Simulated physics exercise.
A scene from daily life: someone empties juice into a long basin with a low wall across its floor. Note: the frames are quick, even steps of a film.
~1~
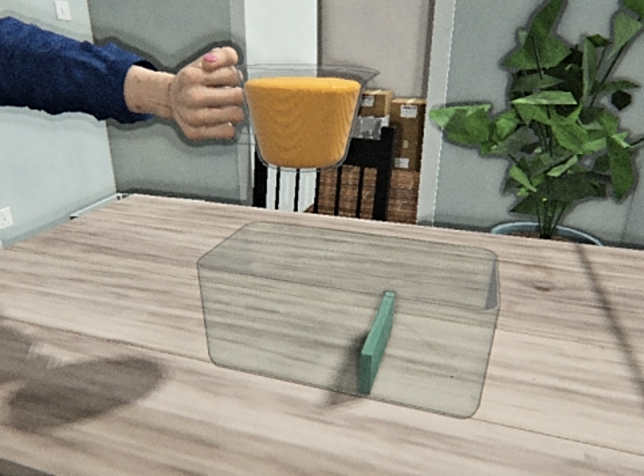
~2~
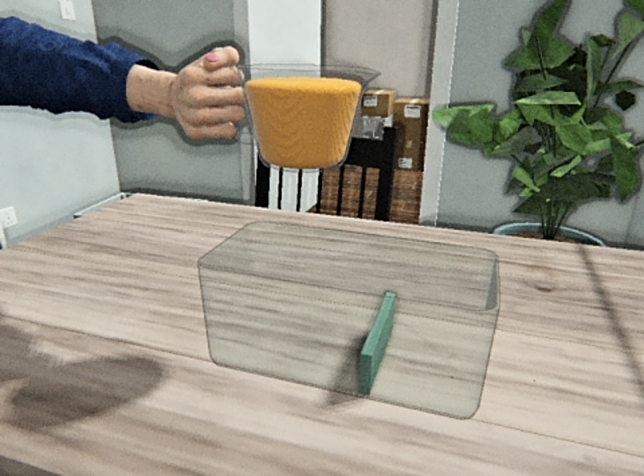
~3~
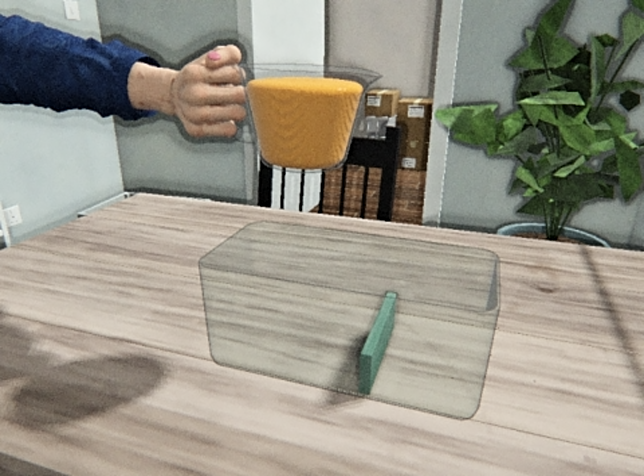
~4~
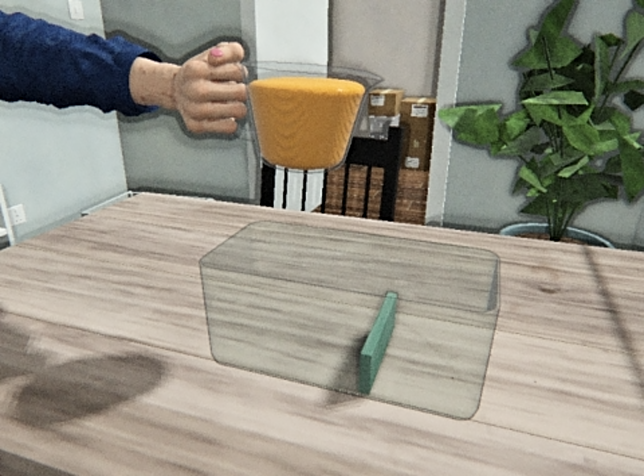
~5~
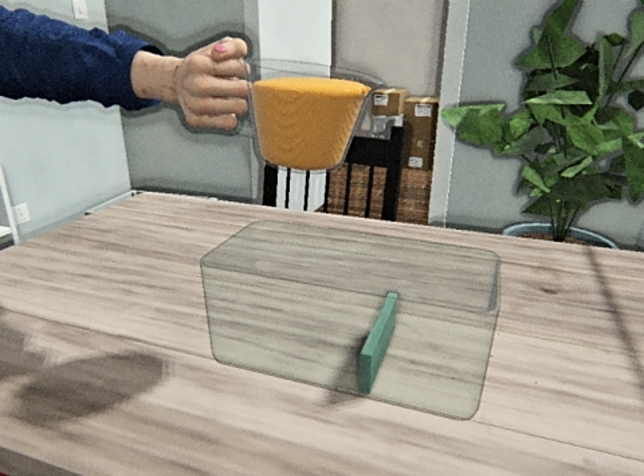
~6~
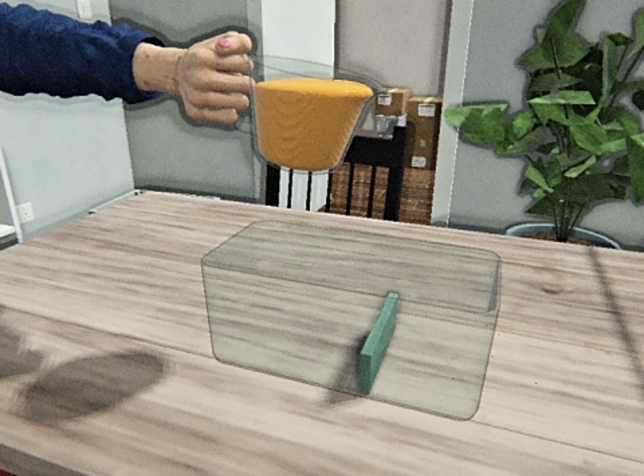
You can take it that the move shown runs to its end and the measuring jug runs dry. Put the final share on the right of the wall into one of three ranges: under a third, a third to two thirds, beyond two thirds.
Range: Beyond two thirds.
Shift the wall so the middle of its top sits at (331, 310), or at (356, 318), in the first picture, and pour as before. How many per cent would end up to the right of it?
Note - case one near 95 %, case two near 95 %.
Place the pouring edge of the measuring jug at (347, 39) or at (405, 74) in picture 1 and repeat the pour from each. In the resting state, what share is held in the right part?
Close to 75 in a hundred, then close to 80 in a hundred.
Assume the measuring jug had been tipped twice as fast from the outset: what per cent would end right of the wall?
About 70 per cent.
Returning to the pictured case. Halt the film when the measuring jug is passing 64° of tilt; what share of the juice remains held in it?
It still holds close to 60 per cent at that lean.
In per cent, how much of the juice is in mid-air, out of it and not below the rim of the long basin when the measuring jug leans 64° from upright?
Roughly 25 per cent.
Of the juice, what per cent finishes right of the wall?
Some 85 parts in a hundred.
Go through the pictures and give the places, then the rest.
Tilt 0°; pouring edge (380, 71); surface from (252, 81) to (362, 84); the long basin's rim runs from (225, 242) to (497, 279); the wall's top is at (379, 321), in the first frame.
Tilt 0°; pouring edge (381, 72); surface from (253, 81) to (362, 85), in the second frame.
Tilt 2°; pouring edge (383, 75); surface from (255, 81) to (363, 86), in the third frame.
Tilt 4°; pouring edge (384, 78); surface from (257, 82) to (366, 87), in the fourth frame.
Tilt 7°; pouring edge (387, 83); surface from (259, 82) to (369, 89), in the fifth frame.
Tilt 10°; pouring edge (389, 89); surface from (263, 83) to (376, 90), in the sixth frame.
A moment on, the measuring jug is tipped part way and 60 per cent is still to pour, 0 is left of the wall and 17 right of it.
Next, the measuring jug is tipped right over and 5 per cent is still to pour, 5 is left of the wall and 82 right of it.
Then the measuring jug is tipped right over and 0 per cent is still to pour, 13 is left of the wall and 86 right of it.
Later the measuring jug is tipped right over and 0 per cent is still to pour, 13 is left of the wall and 85 right of it.
In the end 13 per cent lies left of the wall, 85 right of it and 1 outside.
